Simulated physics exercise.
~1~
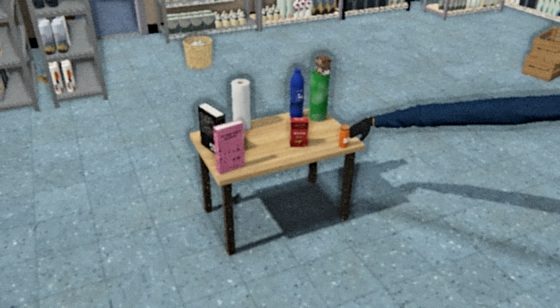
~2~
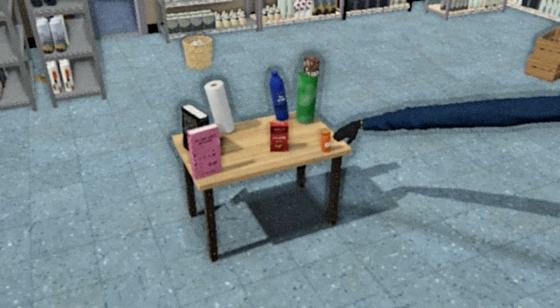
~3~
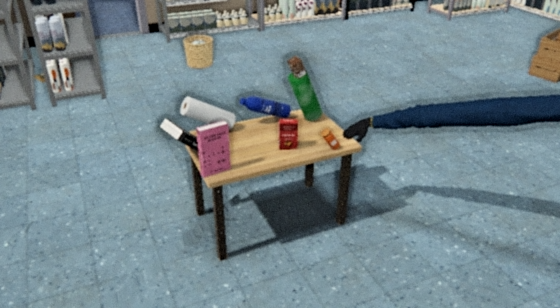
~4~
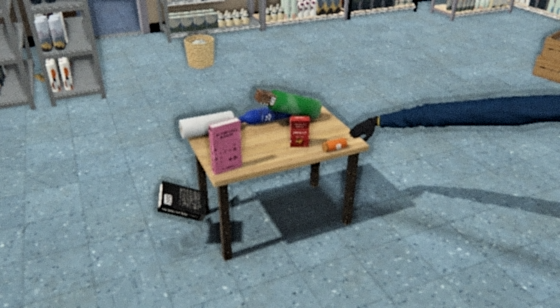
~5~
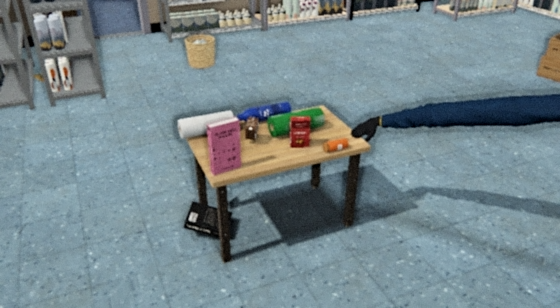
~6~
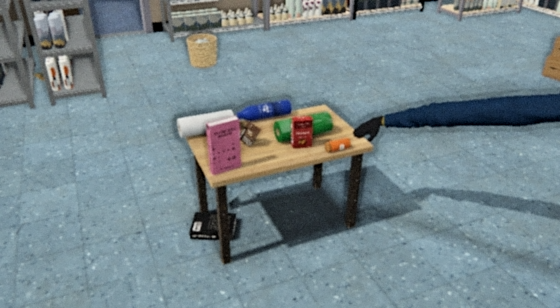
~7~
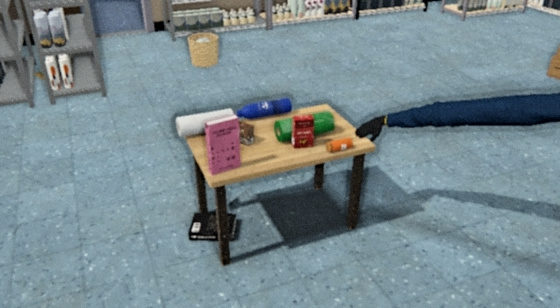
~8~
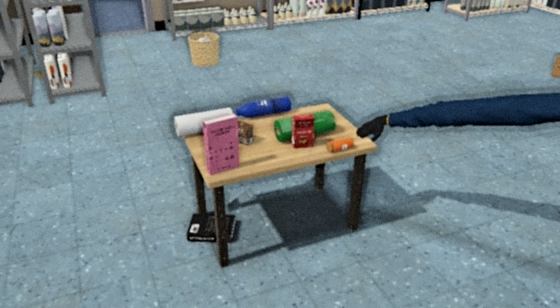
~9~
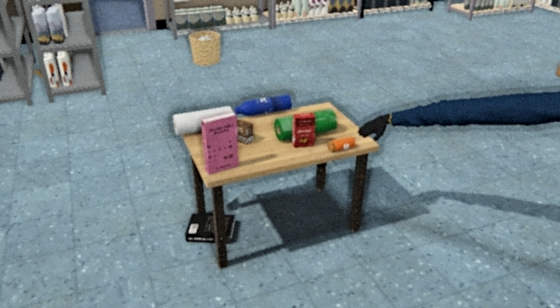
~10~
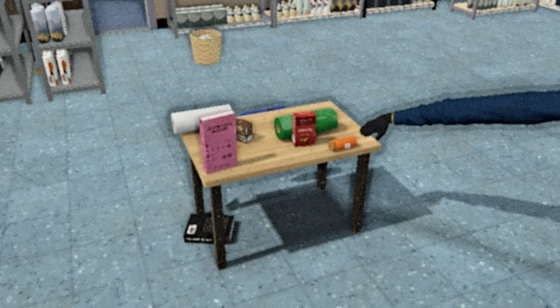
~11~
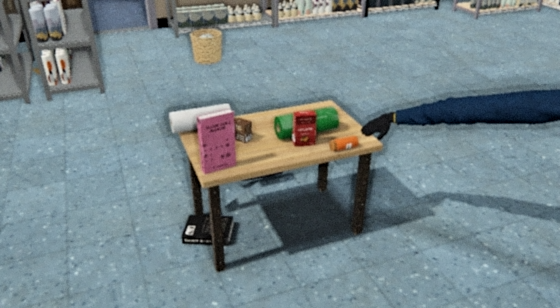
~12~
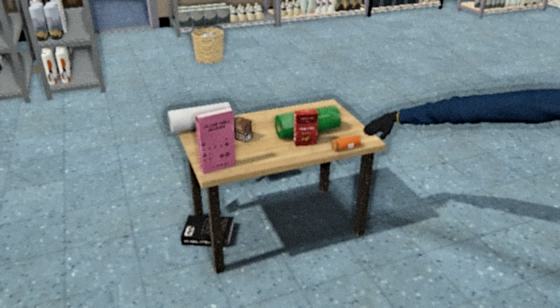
Small wooden table jerking left then back, toppling bottles and rolls, as a black book and later a blue bottle fall off.
